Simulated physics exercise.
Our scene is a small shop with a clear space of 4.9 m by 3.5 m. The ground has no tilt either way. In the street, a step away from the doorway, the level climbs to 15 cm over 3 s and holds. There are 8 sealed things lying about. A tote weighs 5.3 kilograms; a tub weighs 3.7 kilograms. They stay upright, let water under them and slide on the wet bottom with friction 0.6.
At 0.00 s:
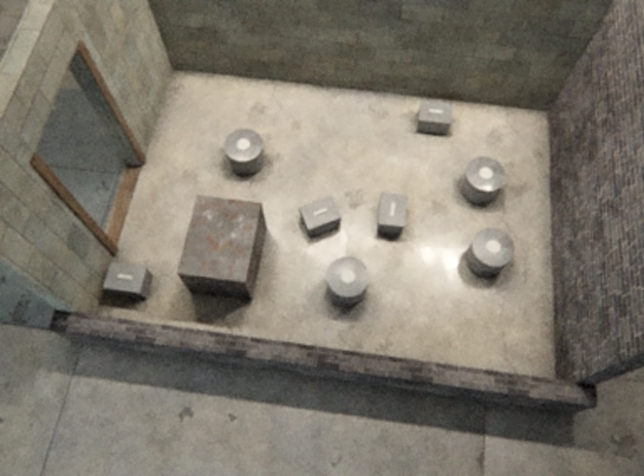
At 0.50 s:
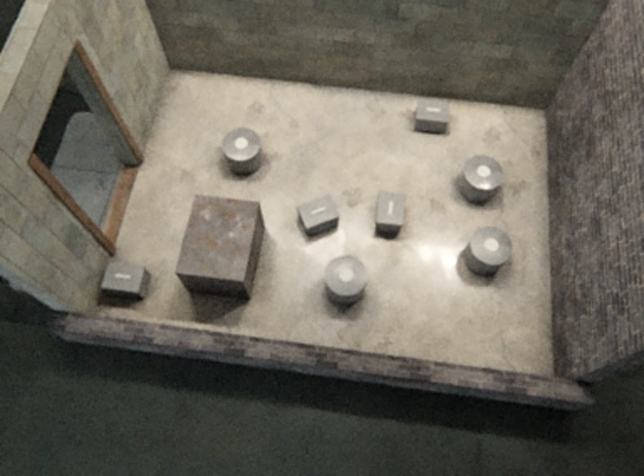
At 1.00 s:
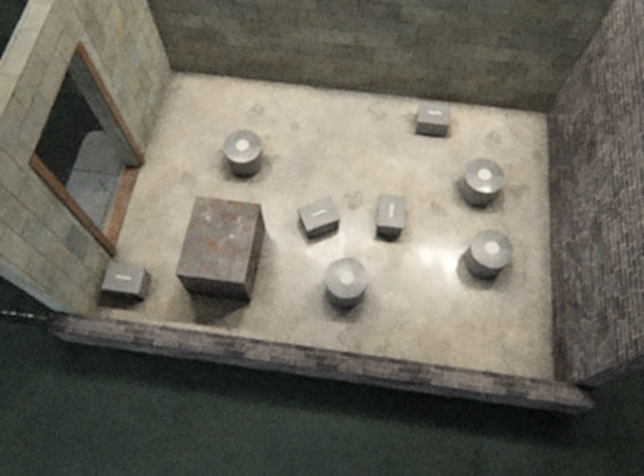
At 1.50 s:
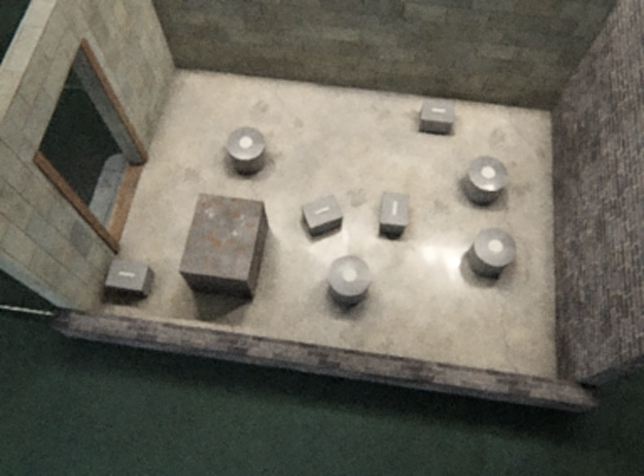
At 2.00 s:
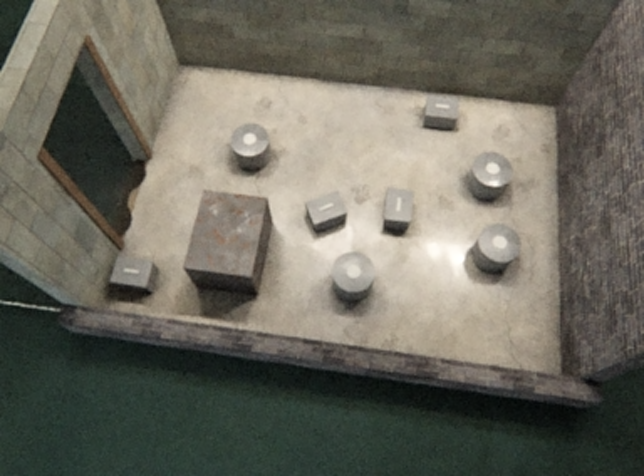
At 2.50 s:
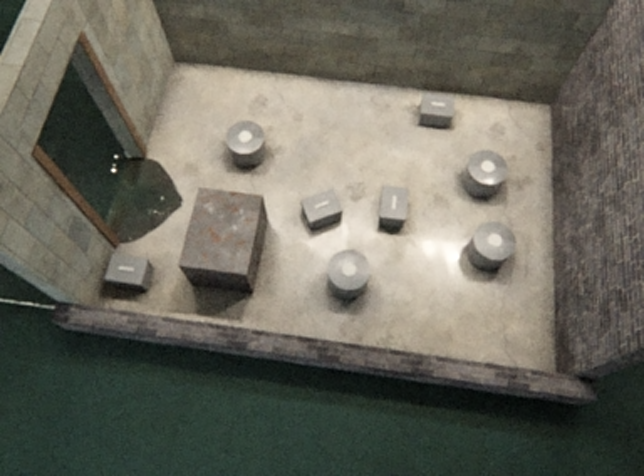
Dark water covers the ground outside a small walled room, then enters through the doorway.
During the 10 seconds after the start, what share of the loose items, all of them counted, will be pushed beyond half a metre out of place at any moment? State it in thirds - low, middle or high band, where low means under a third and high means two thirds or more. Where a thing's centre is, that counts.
Low band.
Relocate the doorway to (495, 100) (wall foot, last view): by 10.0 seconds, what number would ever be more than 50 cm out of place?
The answer then is 3.
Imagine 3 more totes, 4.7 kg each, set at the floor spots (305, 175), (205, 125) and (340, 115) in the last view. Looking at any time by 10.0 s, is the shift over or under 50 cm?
Sequence: Above the line / below the line / above the line.
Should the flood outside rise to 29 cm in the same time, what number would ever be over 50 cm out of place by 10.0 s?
Then it comes to 7.
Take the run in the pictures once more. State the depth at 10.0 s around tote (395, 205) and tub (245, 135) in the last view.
Some 1 cm at the first, some 5 cm at the second.
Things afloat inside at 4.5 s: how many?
Then: 0.
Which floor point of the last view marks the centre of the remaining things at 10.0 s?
They average out to somewhere around (397, 215).
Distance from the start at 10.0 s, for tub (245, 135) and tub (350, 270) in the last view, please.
First 250 cm, then 0 cm.
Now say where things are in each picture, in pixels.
The first picture shows a tote at (320, 212), on the bottom; a tub at (486, 173), on the bottom; water covers 0.0 m2; 0 of 8 have shifted.
The second picture shows a tote at (318, 211), on the bottom; a tub at (484, 172) rests on the ground; 0.0 m2 under water; 0 of 8 have shifted.
The third picture shows a tote at (319, 214), on the bottom; a tub at (485, 175), on the bottom; water covers 0.0 m2; 0 of 8 have shifted.
The fourth picture shows a tote at (322, 211) rests on the ground; a tub at (488, 173) rests on the ground; water covers 0.0 m2; 0 of 8 have shifted.
The fifth picture shows a tote at (326, 208) rests on the ground; a tub at (493, 169) rests on the ground; water covers 0.0 m2; 0 of 8 have shifted.
The sixth picture shows a tote at (322, 205), on the bottom; a tub at (488, 167), on the bottom; 0.4 m2 under water; 0 of 8 have shifted.
After 3.5 s 0 of 8 are over 50 cm from their spots; 0 afloat.
After 4.5 s 0 of 8 are over 50 cm from their spots; 0 afloat.
After 7.0 s 1 of 8 are over 50 cm from their spots; 2 afloat.
After 10.0 s 2 of 8 are over 50 cm from their spots, and 2 have been at some point; 4 afloat.
